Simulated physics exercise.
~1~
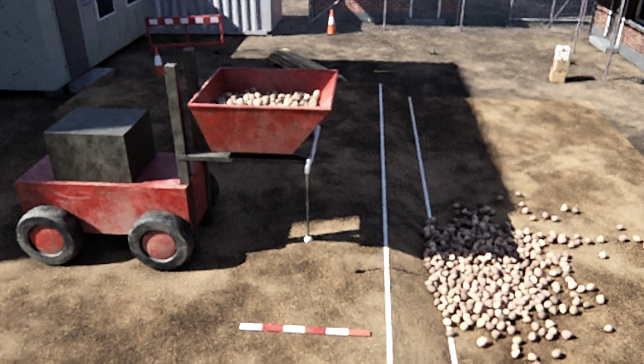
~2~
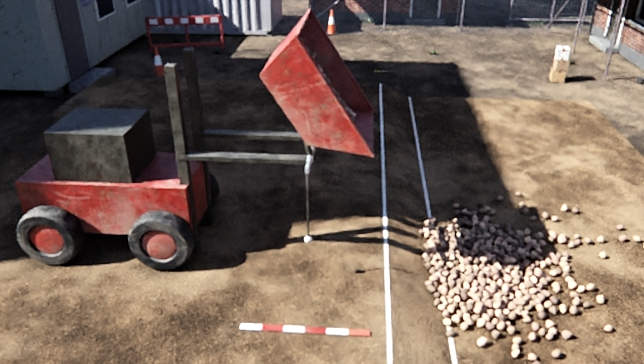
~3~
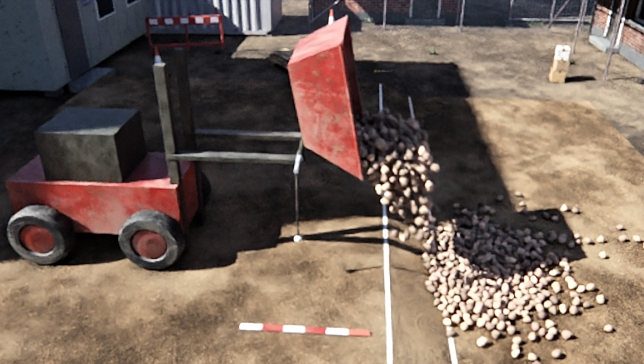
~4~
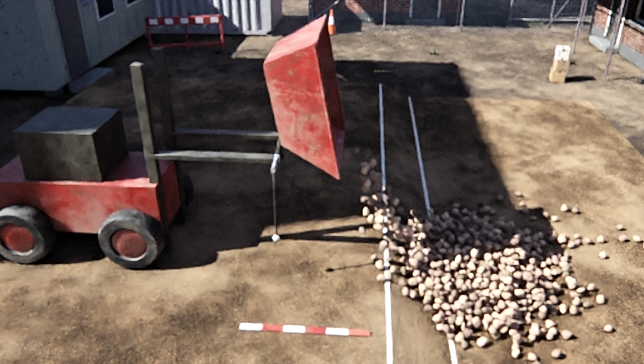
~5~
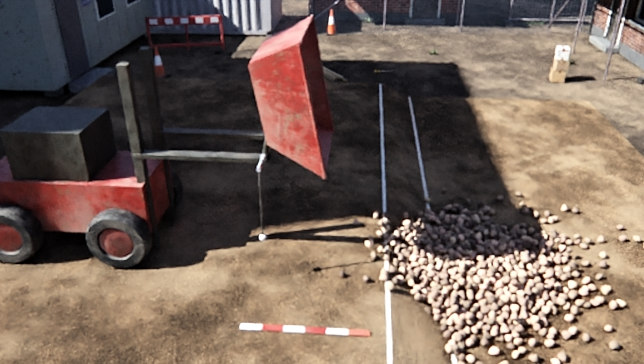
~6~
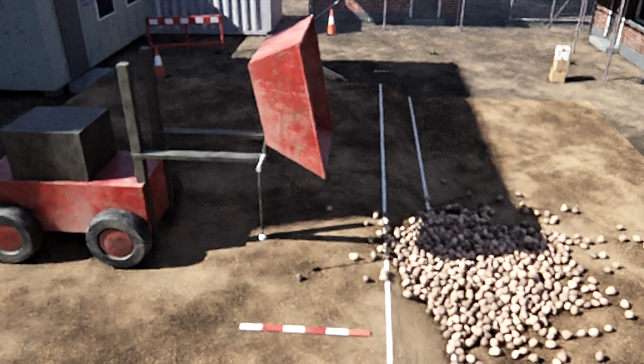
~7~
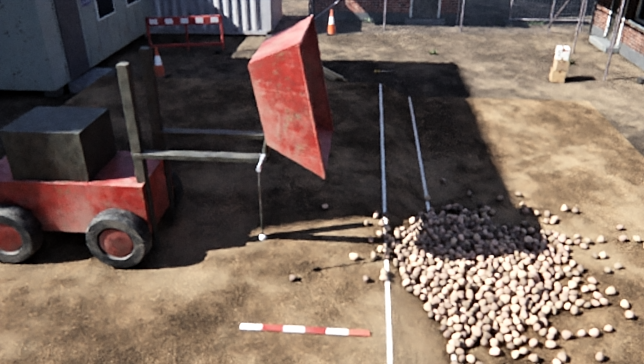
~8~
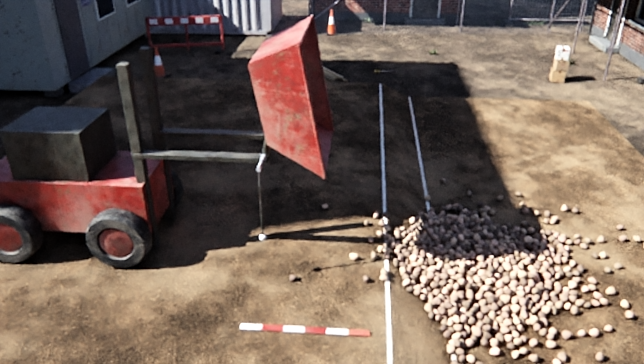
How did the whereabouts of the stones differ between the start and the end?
At the start some stones were up in the red skip and the rest lay in a pile on the ground at the right. By the end they were all on the ground, so as a whole they were lower and a little farther right.
